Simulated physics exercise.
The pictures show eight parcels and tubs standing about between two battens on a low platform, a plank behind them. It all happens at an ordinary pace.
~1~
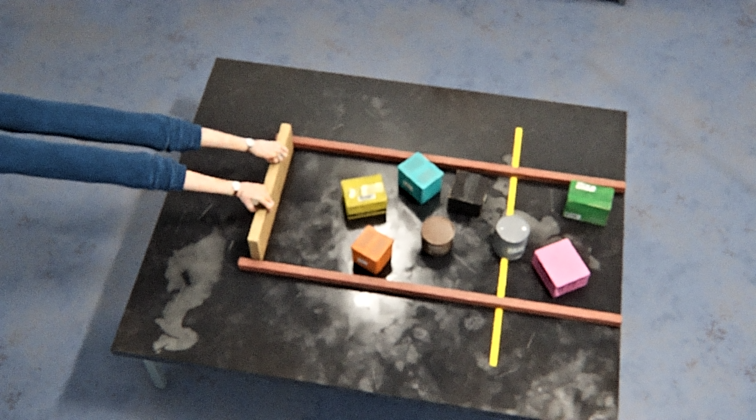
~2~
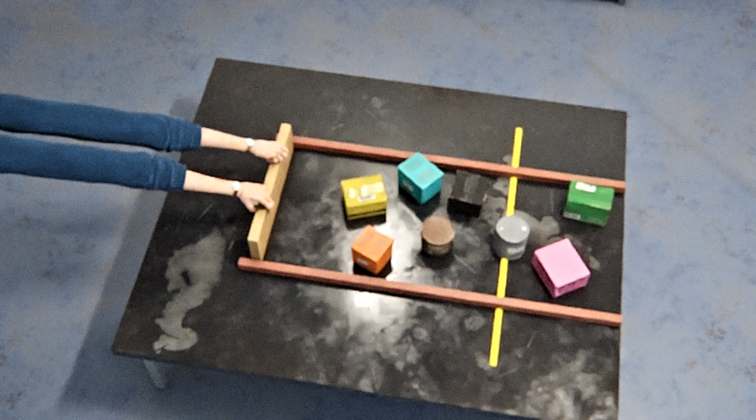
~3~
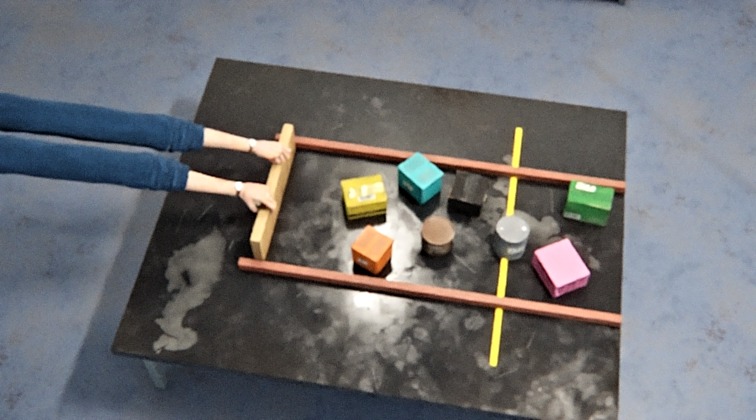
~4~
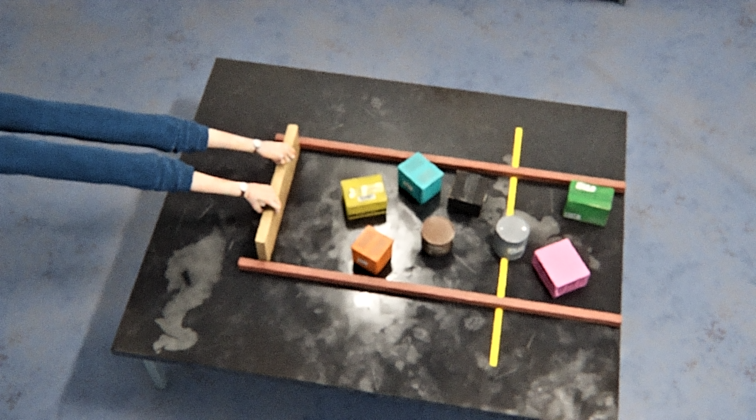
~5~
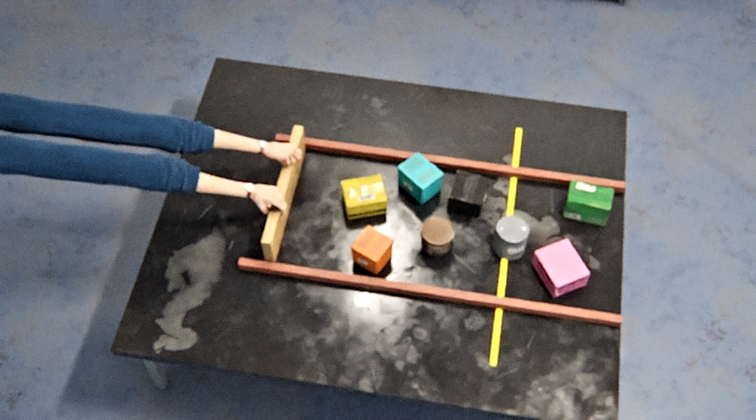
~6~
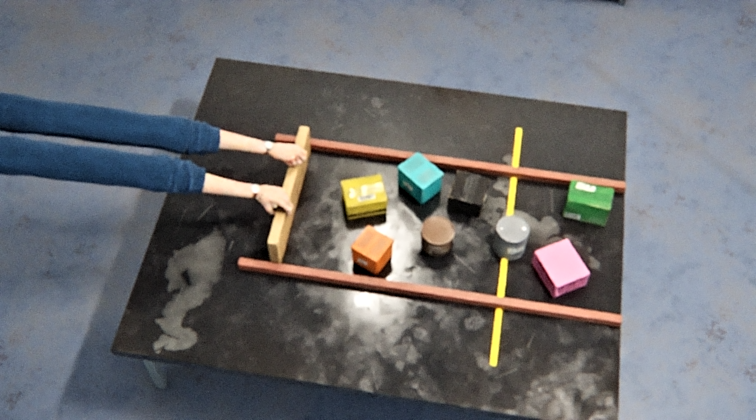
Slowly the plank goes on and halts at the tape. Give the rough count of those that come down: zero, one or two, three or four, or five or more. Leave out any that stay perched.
As it turns out, the number that fall off is zero.
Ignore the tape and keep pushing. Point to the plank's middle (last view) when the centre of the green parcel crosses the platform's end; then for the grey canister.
About (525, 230), and (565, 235) for the other.
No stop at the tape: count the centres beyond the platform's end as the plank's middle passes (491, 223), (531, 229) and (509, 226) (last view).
Past the end: 0, 1 and 0.
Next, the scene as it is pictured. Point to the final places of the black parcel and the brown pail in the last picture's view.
About (568, 205), and the other about (553, 257).
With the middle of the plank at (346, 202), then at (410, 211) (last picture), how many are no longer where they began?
At the one place 1, at the other 5.
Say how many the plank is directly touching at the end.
It touches 3.
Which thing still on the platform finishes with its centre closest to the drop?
That is the green parcel.
A little later, none off yet; green parcel at rest near (588, 203); pink crate at rest near (560, 268); grey canister at rest near (511, 238).
When it is over, the number that fall off is zero.
